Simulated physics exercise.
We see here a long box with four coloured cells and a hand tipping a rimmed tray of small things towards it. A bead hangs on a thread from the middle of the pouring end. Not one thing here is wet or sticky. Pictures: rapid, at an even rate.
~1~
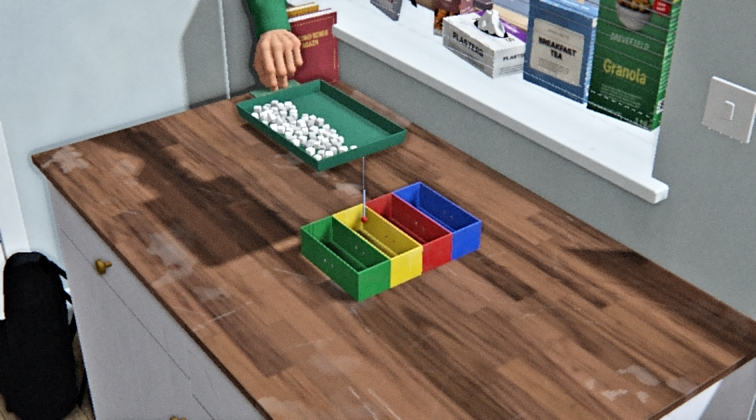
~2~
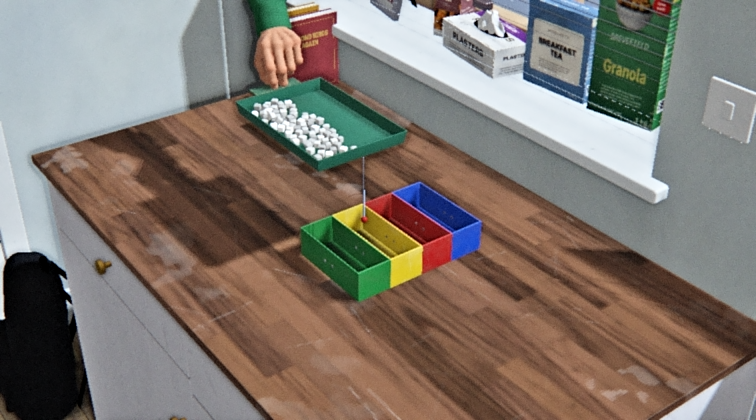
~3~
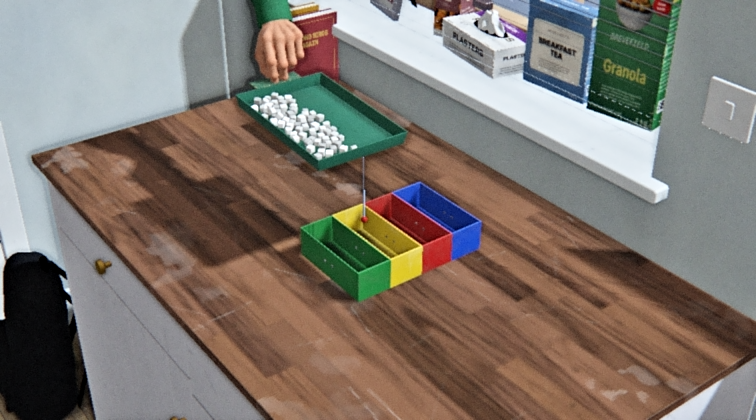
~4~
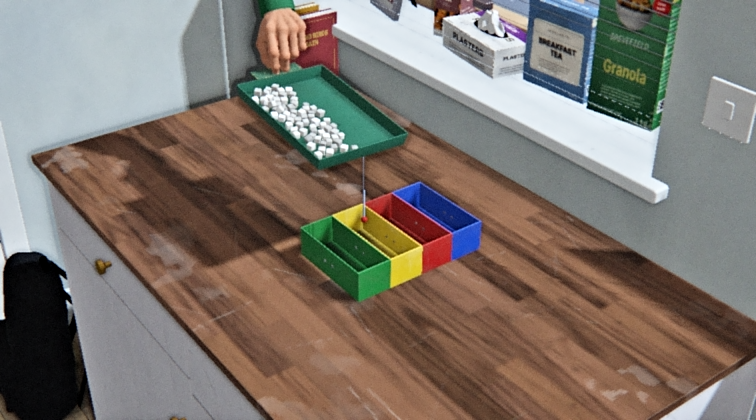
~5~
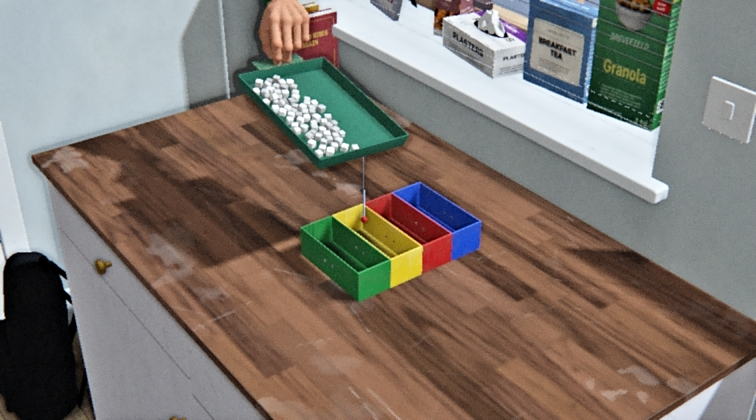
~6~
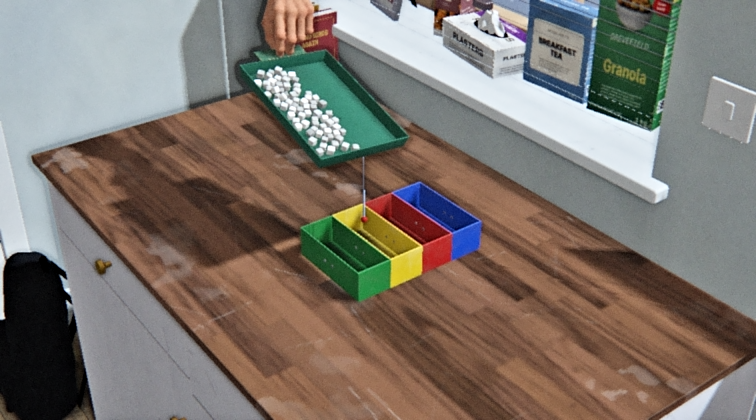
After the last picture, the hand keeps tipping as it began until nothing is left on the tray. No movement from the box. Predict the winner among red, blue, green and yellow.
I would say red.
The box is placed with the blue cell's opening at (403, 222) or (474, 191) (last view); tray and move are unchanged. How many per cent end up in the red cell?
In the first position around 30 percent, in the second around 0 percent.
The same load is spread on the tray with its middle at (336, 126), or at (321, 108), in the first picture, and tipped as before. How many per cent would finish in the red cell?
40 and 50 per cent.
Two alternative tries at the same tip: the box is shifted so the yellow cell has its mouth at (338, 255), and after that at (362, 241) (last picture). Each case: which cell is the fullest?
The blue cell, and then that red cell.
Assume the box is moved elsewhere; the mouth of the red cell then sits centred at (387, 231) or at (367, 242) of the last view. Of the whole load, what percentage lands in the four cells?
In order: 90 percent, then 70 percent.
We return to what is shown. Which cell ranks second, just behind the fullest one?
That one is the yellow one.
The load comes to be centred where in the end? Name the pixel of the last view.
The centre settles at about (415, 252).
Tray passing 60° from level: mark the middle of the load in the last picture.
The middle of the load sits near (369, 133).
Just after the last frame, tray tipped steeply; almost all on the tray; just a few falling or outside the box.
A moment on, tray tipped right over; almost all on the tray; about a tenth in the red cell; just a few in the blue cell; just a few falling or outside the box.
Further on, tray tipped past a quarter turn; roughly half in the red cell; roughly a quarter in the yellow cell; about a tenth in the green cell; just a few in the blue cell; about a tenth falling or outside the box.
When it is over, tray tipped past a quarter turn; roughly half in the red cell; roughly a quarter in the yellow cell; about a tenth in the green cell; just a few in the blue cell; about a tenth outside the box.
